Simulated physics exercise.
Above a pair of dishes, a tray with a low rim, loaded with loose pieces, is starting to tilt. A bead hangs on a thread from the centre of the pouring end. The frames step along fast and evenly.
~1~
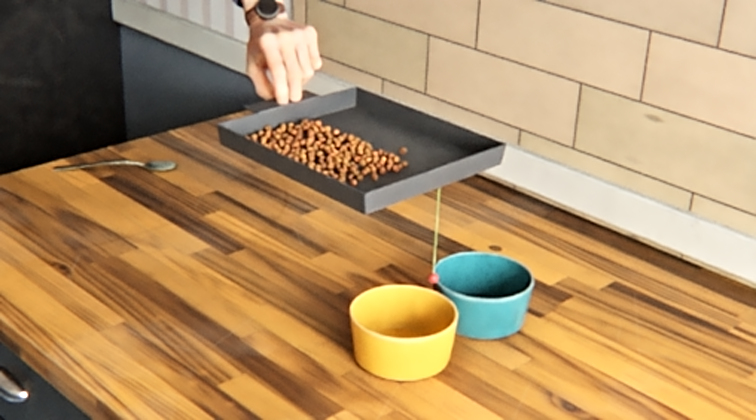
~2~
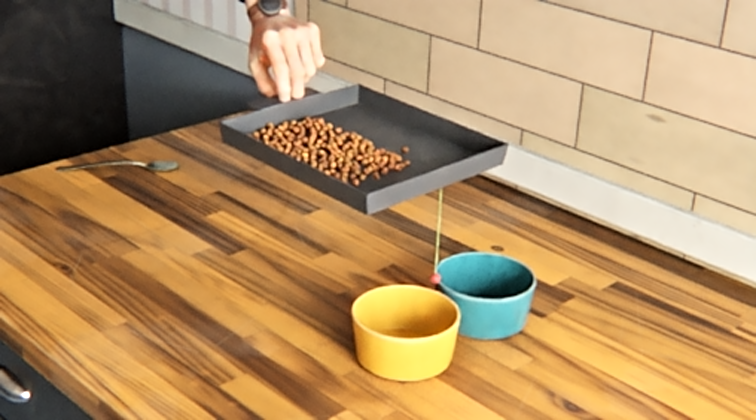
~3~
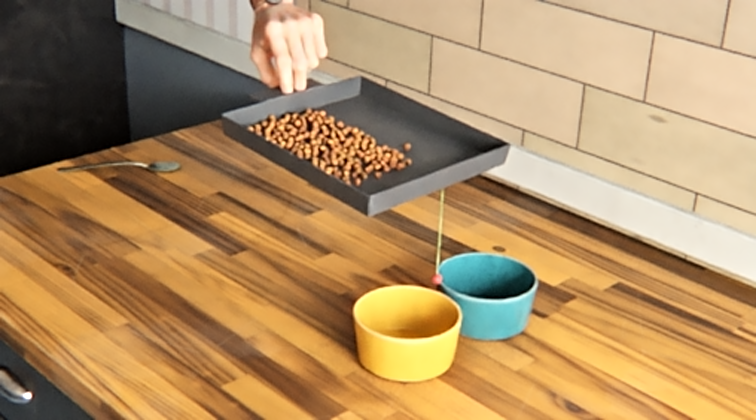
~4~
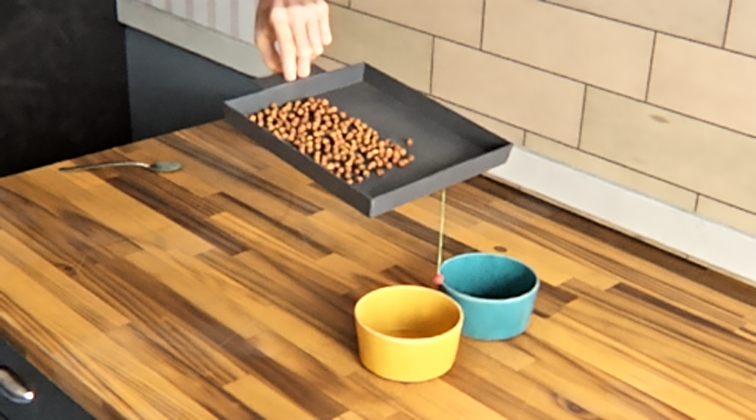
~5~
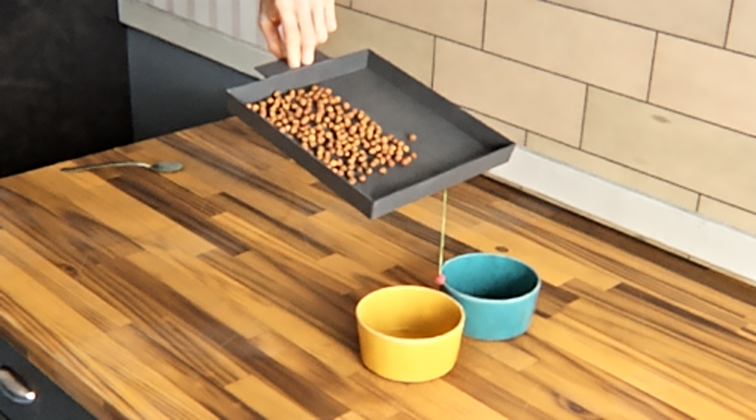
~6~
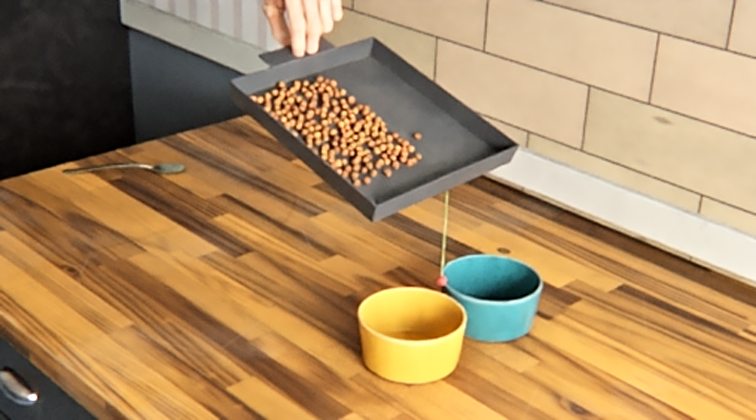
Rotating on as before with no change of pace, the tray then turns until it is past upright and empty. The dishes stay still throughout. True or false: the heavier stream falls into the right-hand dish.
False.
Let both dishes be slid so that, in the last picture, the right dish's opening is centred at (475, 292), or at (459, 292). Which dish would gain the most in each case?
For the first place, the dish on the left side; for the second, the dish on the left side.
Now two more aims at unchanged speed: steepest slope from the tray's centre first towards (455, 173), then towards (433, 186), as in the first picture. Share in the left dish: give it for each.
Case one 0 %; case two 30 %.
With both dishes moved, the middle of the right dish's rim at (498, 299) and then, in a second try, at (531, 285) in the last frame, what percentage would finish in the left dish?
Roughly 90% first, roughly 50% second.
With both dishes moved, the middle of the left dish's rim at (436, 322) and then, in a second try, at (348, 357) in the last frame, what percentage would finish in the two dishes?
Trial 1 near 70 %, trial 2 near 80 %.
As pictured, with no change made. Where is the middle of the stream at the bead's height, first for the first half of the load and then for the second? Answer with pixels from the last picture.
The first part passes (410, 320); everything after passes (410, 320).
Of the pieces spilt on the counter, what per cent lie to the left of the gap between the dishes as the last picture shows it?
40 %, roughly.
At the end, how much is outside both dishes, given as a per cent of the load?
I'd put it close to 40 per cent.
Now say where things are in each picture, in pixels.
In the first picture, corners of the pouring end (365, 192) and (503, 144), level; middle of the load (319, 155), cereal balls; left dish (441, 351); right dish (520, 311); bead on its thread (433, 278).
In the second picture, corners of the pouring end (368, 193) and (505, 144), level; middle of the load (321, 153).
In the third picture, corners of the pouring end (370, 195) and (507, 144), tipped barely, lowest at the left corner; middle of the load (323, 149).
In the fourth picture, corners of the pouring end (372, 197) and (510, 143), tipped a little, lowest at the left corner; middle of the load (325, 142).
In the fifth picture, corners of the pouring end (374, 199) and (513, 143), tipped a little, lowest at the left corner; middle of the load (328, 135).
In the sixth picture, corners of the pouring end (377, 203) and (516, 144), tipped clearly, lowest at the left corner; middle of the load (333, 132), roughly half on the move; left dish (449, 354); right dish (528, 314).
Just after the last frame, tray tipped steeply; almost all on the tray; just a few in the left dish; just a few outside both; just a few in the air.
A moment on, tray tipped past a quarter turn; roughly two thirds on the tray; about a tenth in the left dish; about a tenth outside both; about a tenth in the air.
Further on, tray tipped past a quarter turn; roughly two thirds in the left dish; roughly a third outside both.
When it is over, tray tipped past a quarter turn; roughly two thirds in the left dish; not one in the right dish; roughly a third outside both.
